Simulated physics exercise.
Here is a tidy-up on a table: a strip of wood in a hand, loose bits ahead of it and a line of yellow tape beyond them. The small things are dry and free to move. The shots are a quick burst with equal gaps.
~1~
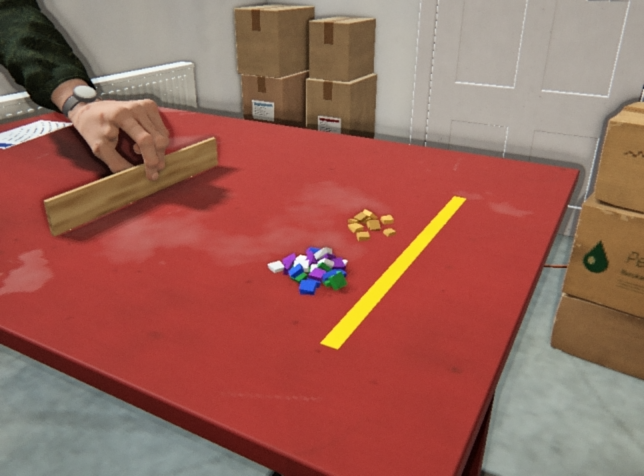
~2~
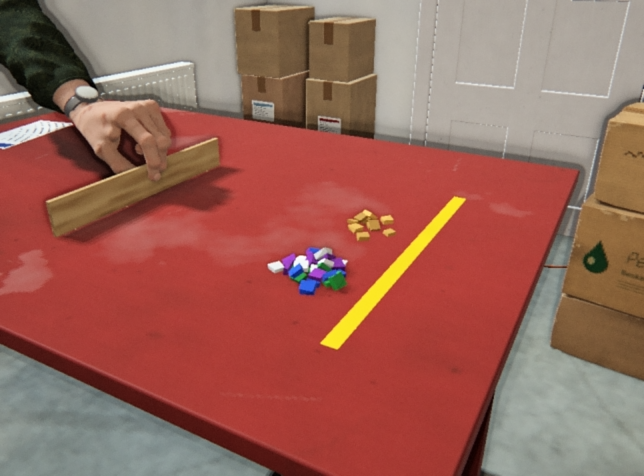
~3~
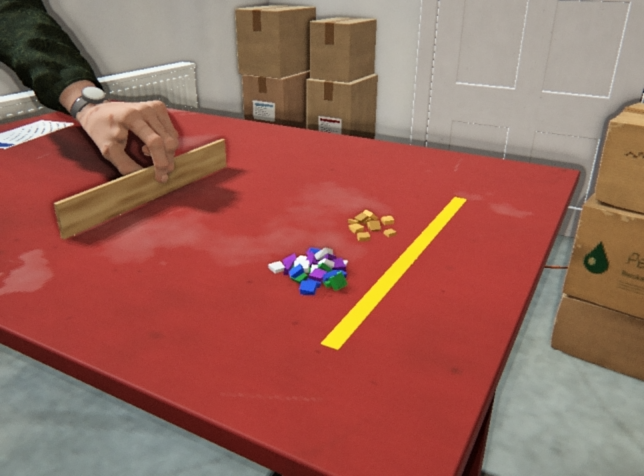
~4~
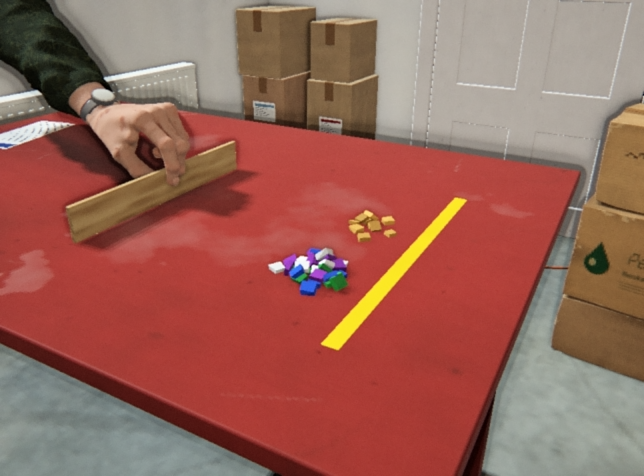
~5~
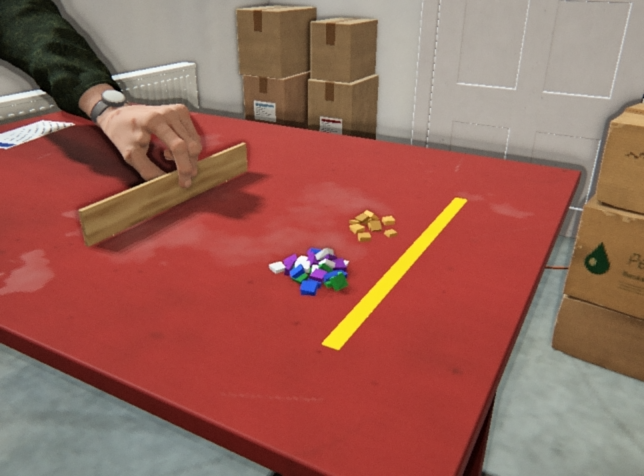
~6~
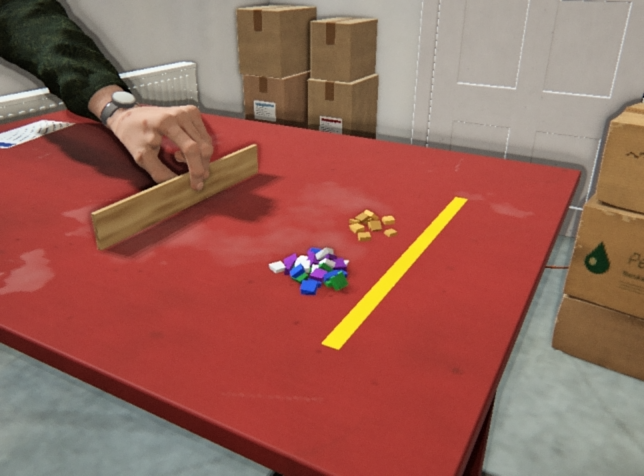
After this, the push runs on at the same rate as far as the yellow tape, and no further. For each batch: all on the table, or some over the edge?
The near batch stays on top; the far batch stays on top.
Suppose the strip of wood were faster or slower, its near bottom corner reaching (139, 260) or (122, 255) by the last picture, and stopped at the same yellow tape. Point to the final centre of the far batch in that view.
One: (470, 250). Two: (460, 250).
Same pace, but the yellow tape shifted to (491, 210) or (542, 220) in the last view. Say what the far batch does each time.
One: It remains up there. Two: It partly drops off.
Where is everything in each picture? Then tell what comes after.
Strip of wood (63, 212), at rest; yellow tape (456, 203), well back from the edge; edge at (532, 288); near batch (318, 272), some mosaic tiles; far batch (373, 225), a few cereal squares, in the first frame.
Strip of wood (65, 213); far batch (373, 225), in the second frame.
Strip of wood (73, 214); near batch (318, 273), in the third frame.
Strip of wood (85, 218); far batch (373, 226), in the fourth frame.
Strip of wood (97, 221); near batch (319, 273), in the fifth frame.
Strip of wood (110, 224); yellow tape (457, 203); edge at (534, 289); near batch (319, 273); far batch (374, 226), in the sixth frame.
Then, 0.48 s later than the last frame, strip of wood still moving, near (295, 196); near batch all on the table, its front near (339, 281); far batch all on the table, its front near (391, 233).
Then, 0.99 s later than the last frame, strip of wood stopped at the yellow tape; near batch all on the table, its front near (439, 300); far batch all on the table, its front near (464, 253).
Then, 1.27 s later than the last frame, strip of wood stopped at the yellow tape; near batch all on the table, its front near (446, 302); far batch all on the table, its front near (466, 253).
When it is over, strip of wood stopped at the yellow tape; near batch all on the table, its front near (446, 302); far batch all on the table, its front near (466, 253).
